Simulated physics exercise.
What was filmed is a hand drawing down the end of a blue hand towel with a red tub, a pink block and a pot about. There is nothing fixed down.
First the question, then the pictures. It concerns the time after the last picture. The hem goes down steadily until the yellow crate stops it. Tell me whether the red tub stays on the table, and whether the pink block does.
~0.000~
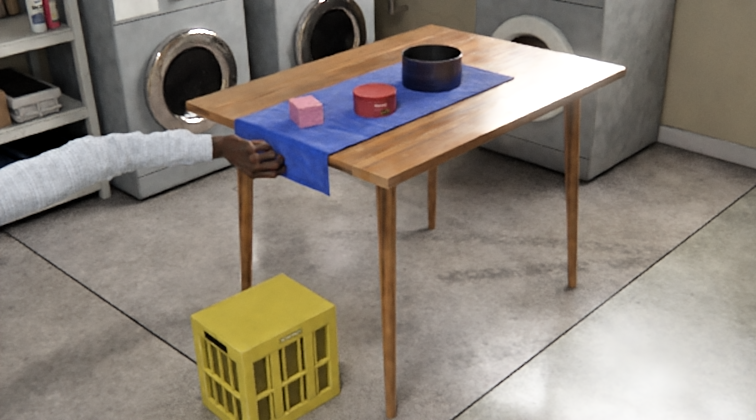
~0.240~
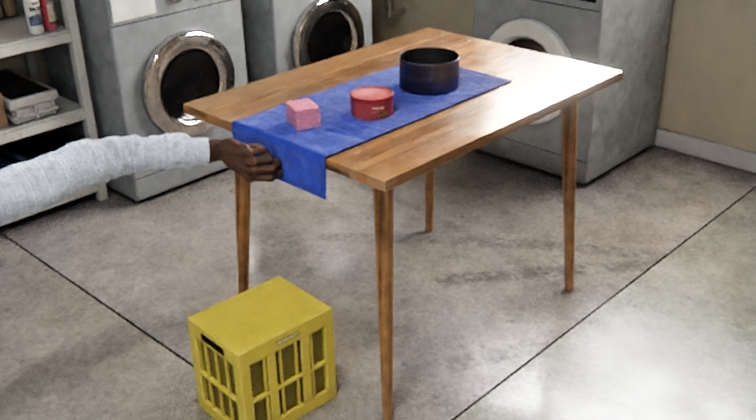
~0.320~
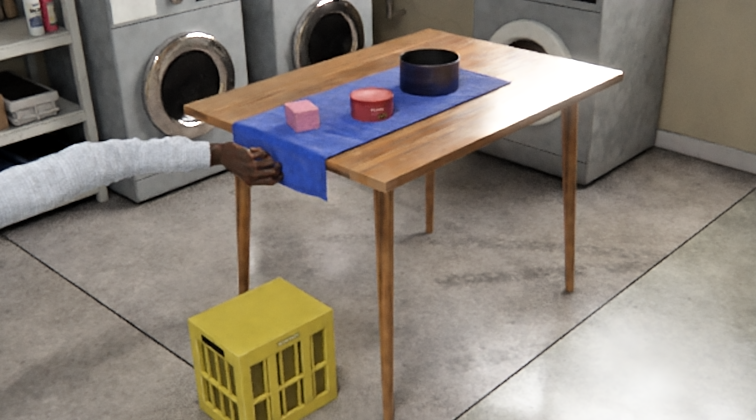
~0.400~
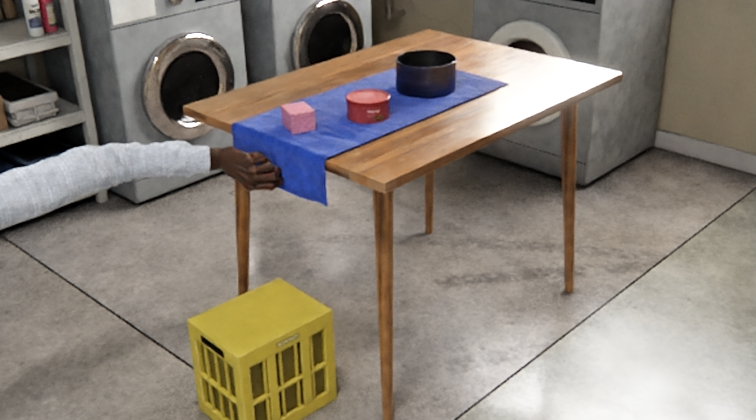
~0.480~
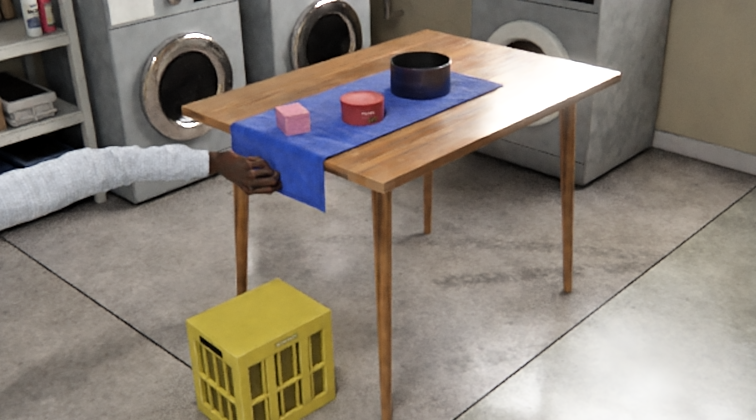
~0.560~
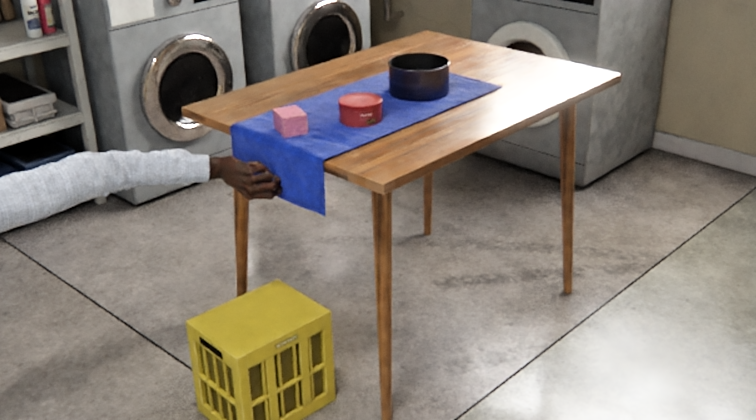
The red tub falls off. The pink block falls off.
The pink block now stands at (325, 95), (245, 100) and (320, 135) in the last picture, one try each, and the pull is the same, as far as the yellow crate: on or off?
Position one sees it go off the side, position two sees it stay put, position three sees it go off the side.
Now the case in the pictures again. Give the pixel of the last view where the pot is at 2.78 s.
Centre approx. (342, 104).
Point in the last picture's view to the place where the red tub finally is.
Around (261, 299).
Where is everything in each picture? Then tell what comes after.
In the first frame, hand towel end (330, 196); red tub (375, 90); pink block (305, 102); pot (432, 53); top of the crate (262, 327).
In the second frame, hand towel end (326, 199), far hem (512, 81); pink block (303, 104); pink block stands on the cloth.
In the third frame, hand towel end (327, 201); red tub (371, 94).
In the fourth frame, hand towel end (327, 206), far hem (509, 84); pink block (298, 108).
In the fifth frame, hand towel end (325, 212); red tub (362, 98).
In the sixth frame, hand towel end (325, 216), far hem (503, 87); red tub (360, 100); pink block (290, 111); top of the crate (258, 333).
After 1.74 s, hem going down; tub carried along near (316, 127); block down below near (249, 279).
After 2.78 s, hem on the crate; tub down below near (261, 299); block down below near (249, 280).
At rest, hem on the crate; tub down below near (261, 299); block down below near (249, 280). The red tub is carried off the end and the pink block falls off.
